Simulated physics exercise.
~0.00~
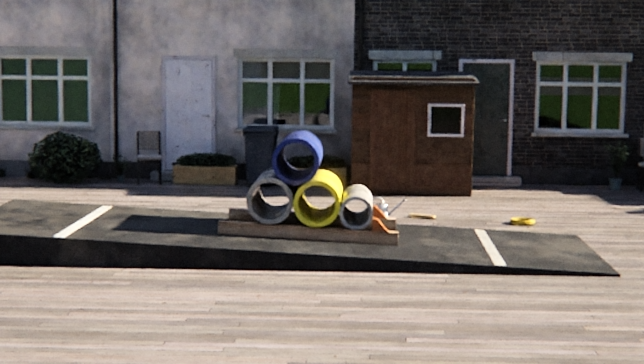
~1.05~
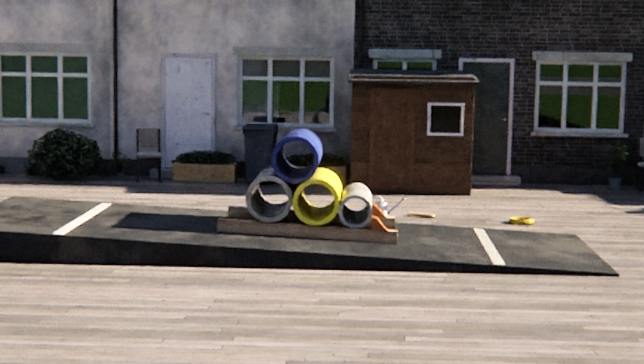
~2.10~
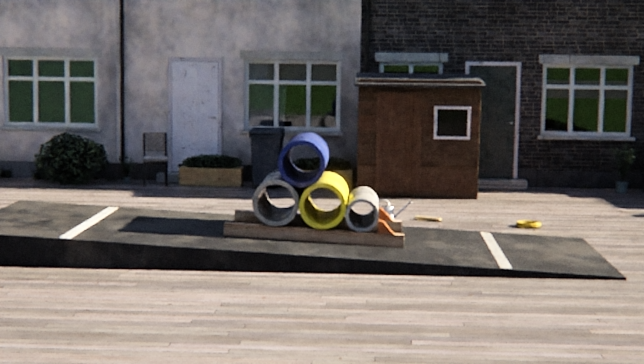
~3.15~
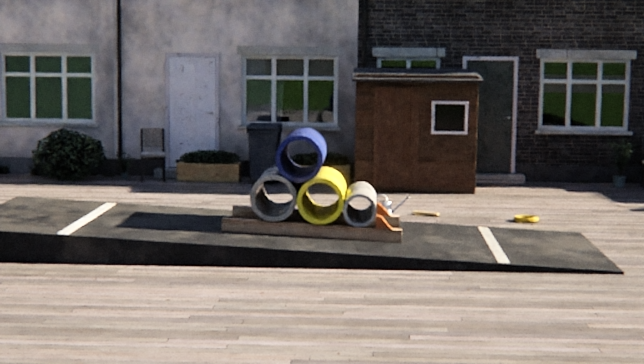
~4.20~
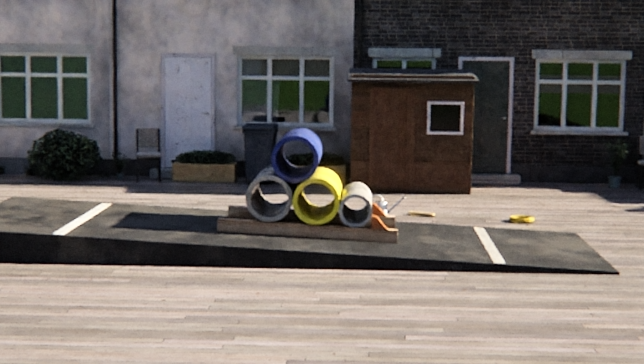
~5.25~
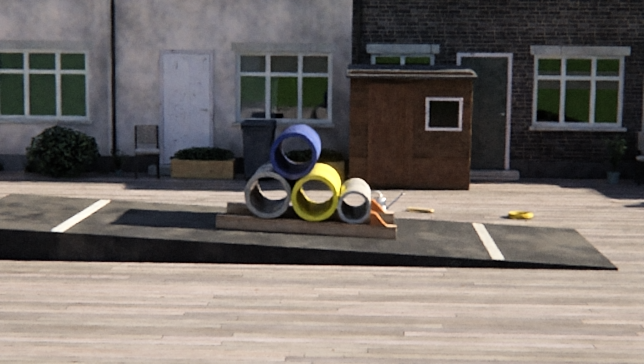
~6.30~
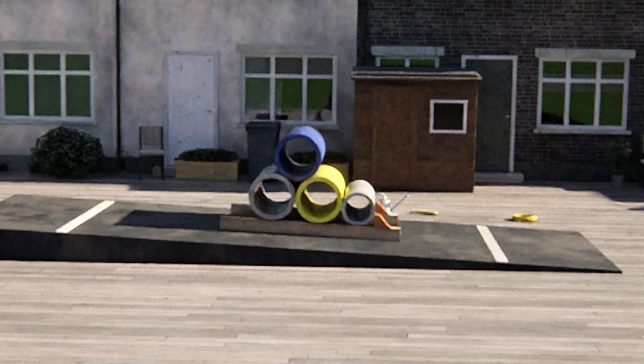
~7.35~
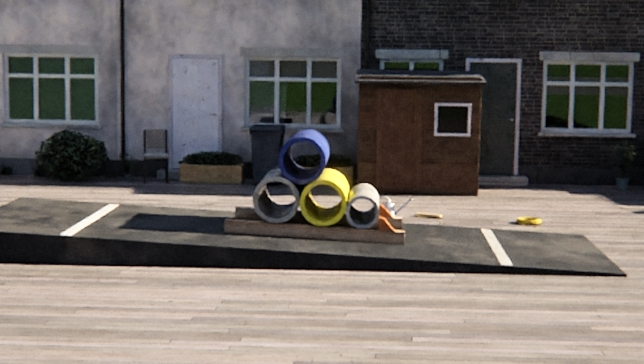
Four stacked pipes, one blue and one yellow, stay still on a dark sloping pad.
